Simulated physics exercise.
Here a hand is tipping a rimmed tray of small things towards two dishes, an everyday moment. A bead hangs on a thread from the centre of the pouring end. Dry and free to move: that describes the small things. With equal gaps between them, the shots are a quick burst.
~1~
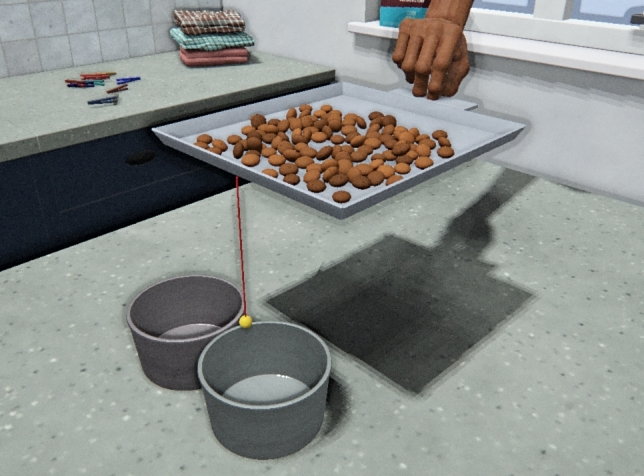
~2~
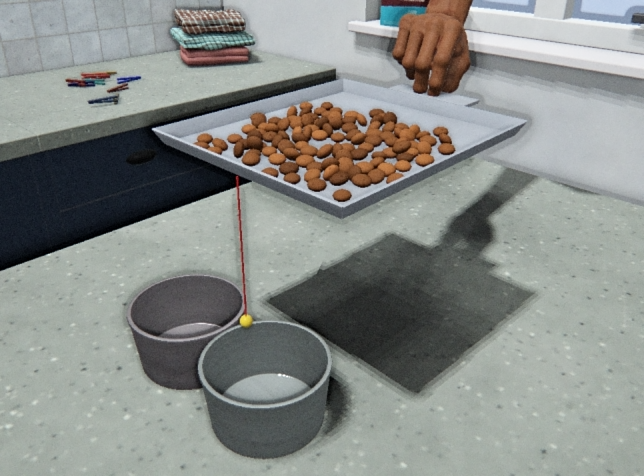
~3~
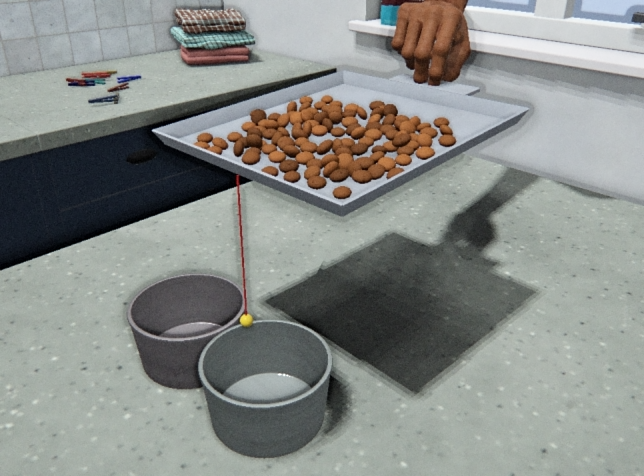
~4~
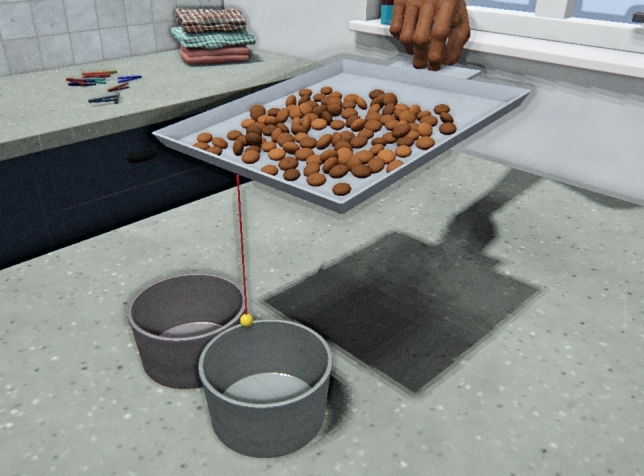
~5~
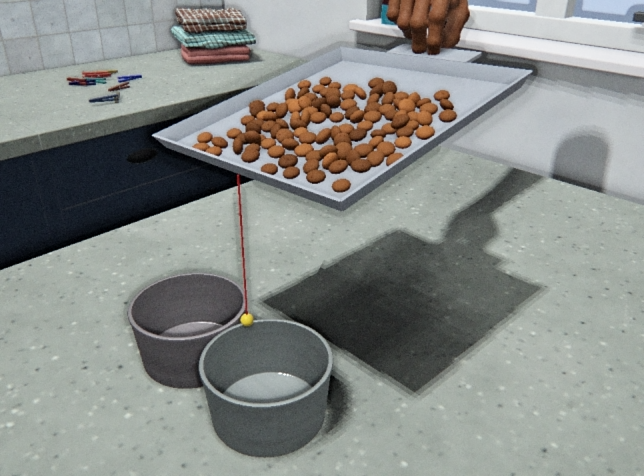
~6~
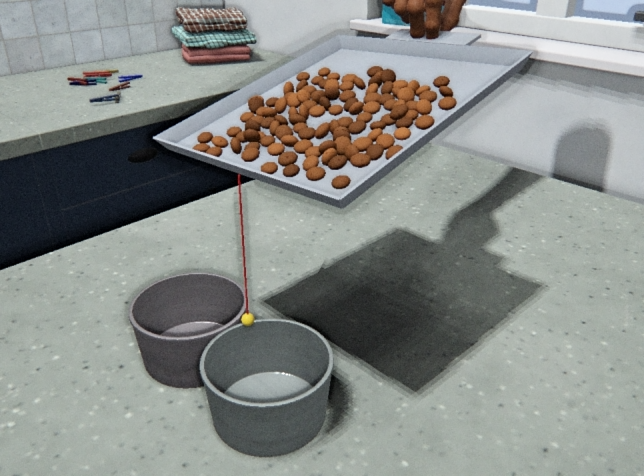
In this clip, a hand gradually raises the far end of a rimmed tray of small brown pieces, tilting it slightly towards its left corner, while a yellow bead hangs nearly still on a red thread above two dishes.
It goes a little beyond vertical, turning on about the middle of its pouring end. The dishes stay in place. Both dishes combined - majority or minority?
Majority.
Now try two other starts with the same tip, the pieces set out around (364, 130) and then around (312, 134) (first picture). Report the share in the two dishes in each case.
Estimates in order: 60 percent, 80 percent.
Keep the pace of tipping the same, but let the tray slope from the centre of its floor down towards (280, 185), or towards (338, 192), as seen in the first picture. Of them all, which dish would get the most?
Going by the two slopes in order, it's the right-side one and then the right-side one.
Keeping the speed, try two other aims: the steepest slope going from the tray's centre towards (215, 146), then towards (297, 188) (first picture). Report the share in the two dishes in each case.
Respectively 80 and 40 in a hundred.
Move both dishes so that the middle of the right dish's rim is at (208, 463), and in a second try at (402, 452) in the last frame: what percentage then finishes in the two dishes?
You'd get 10 in a hundred first and 10 in a hundred after that.
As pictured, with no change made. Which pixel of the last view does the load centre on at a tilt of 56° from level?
(222, 146).
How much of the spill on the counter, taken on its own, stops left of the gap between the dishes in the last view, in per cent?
That would be roughly 90 per cent.
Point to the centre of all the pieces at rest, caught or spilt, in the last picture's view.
(194, 360).
Soon after the last picture, tray tipped steeply; most on the tray; a stray few in the left dish; about a quarter in the air.
A little later, tray tipped right over; about a quarter in the right dish; about half in the left dish; about a third outside both; a stray few in the air.
Later still, tray tipped past a quarter turn; about a quarter in the right dish; about half in the left dish; about a third outside both.
At rest, tray tipped past a quarter turn; about a quarter in the right dish; about half in the left dish; about a third outside both.
